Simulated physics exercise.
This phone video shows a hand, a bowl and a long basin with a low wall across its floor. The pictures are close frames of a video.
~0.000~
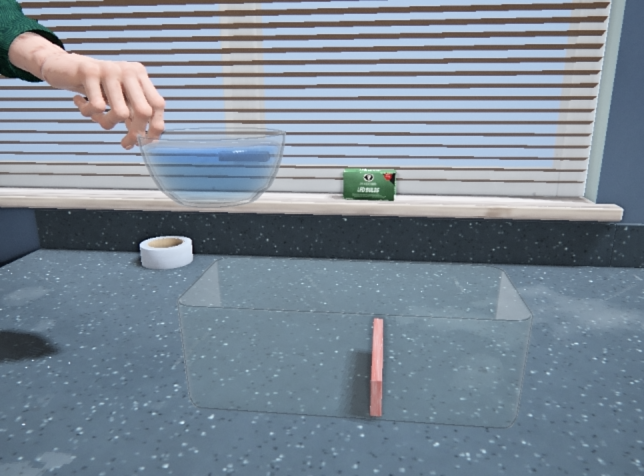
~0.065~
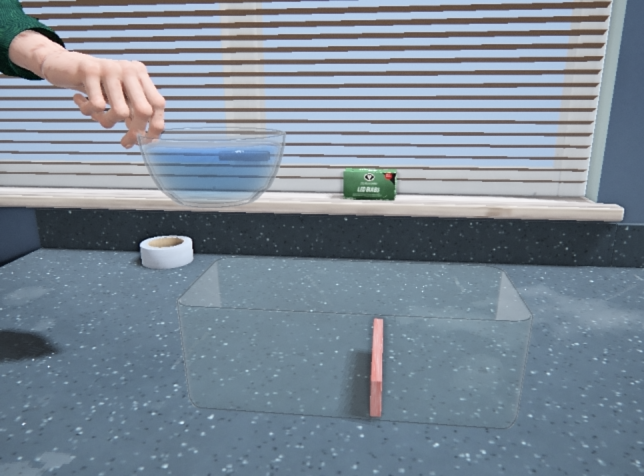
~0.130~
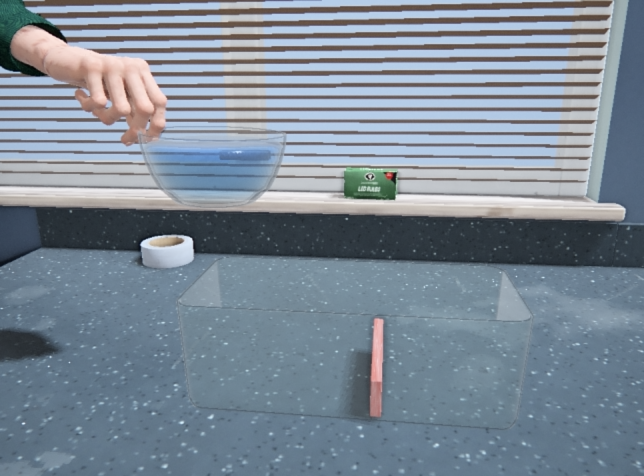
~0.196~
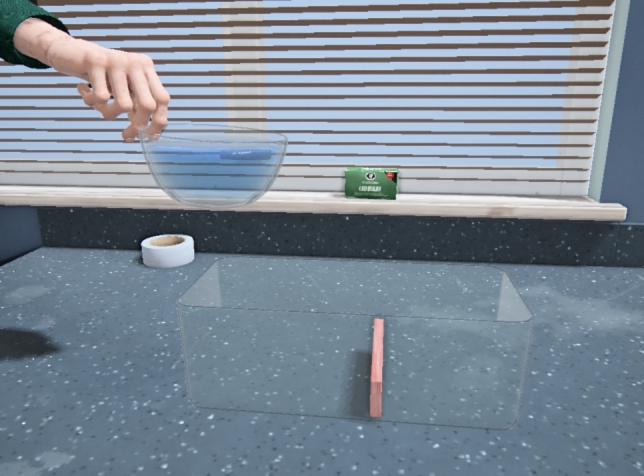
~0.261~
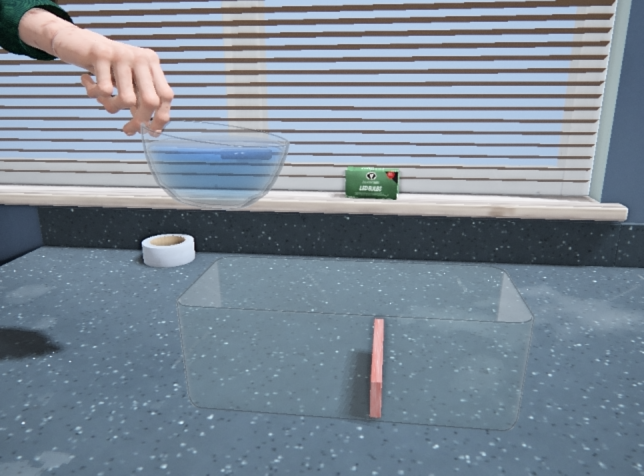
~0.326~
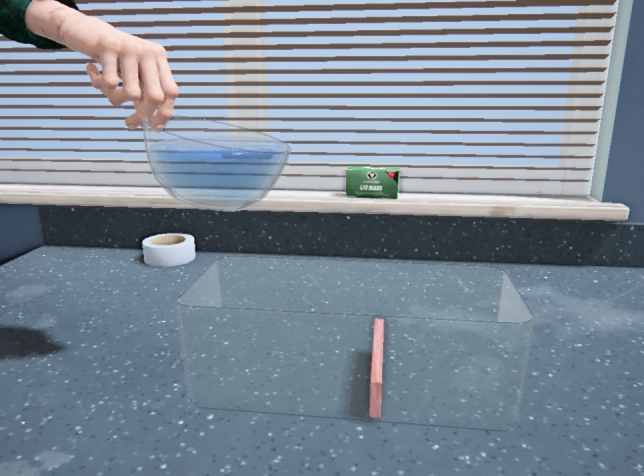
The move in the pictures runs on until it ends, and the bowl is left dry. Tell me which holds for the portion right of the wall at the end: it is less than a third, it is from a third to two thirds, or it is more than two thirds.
Short answer, the right side fails to reach a third.
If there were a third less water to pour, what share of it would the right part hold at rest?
Close to 5 per cent, more or less.
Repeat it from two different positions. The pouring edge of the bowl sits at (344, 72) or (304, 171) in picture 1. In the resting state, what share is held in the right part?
The first start yields 80 per cent, the second 20 per cent.
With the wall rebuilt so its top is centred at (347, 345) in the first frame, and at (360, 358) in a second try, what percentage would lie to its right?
The first placement gives around 55 percent, the second 40 percent.
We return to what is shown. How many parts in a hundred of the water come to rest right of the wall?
About 5 per cent.
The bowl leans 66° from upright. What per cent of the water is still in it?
About 40 per cent.
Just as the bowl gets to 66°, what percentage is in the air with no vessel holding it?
Around 30 %.
A moment on, the bowl is tipped part way and 38 per cent is still to pour, 29 is left of the wall and 1 right of it.
Next, the bowl is tipped right over and 1 per cent is still to pour, 89 is left of the wall and 5 right of it.
Then the bowl is tipped right over and 0 per cent is still to pour, 93 is left of the wall and 6 right of it.
Later the bowl is tipped right over and 0 per cent is still to pour, 93 is left of the wall and 6 right of it.
In the end 93 per cent lies left of the wall, 6 right of it and 1 outside.
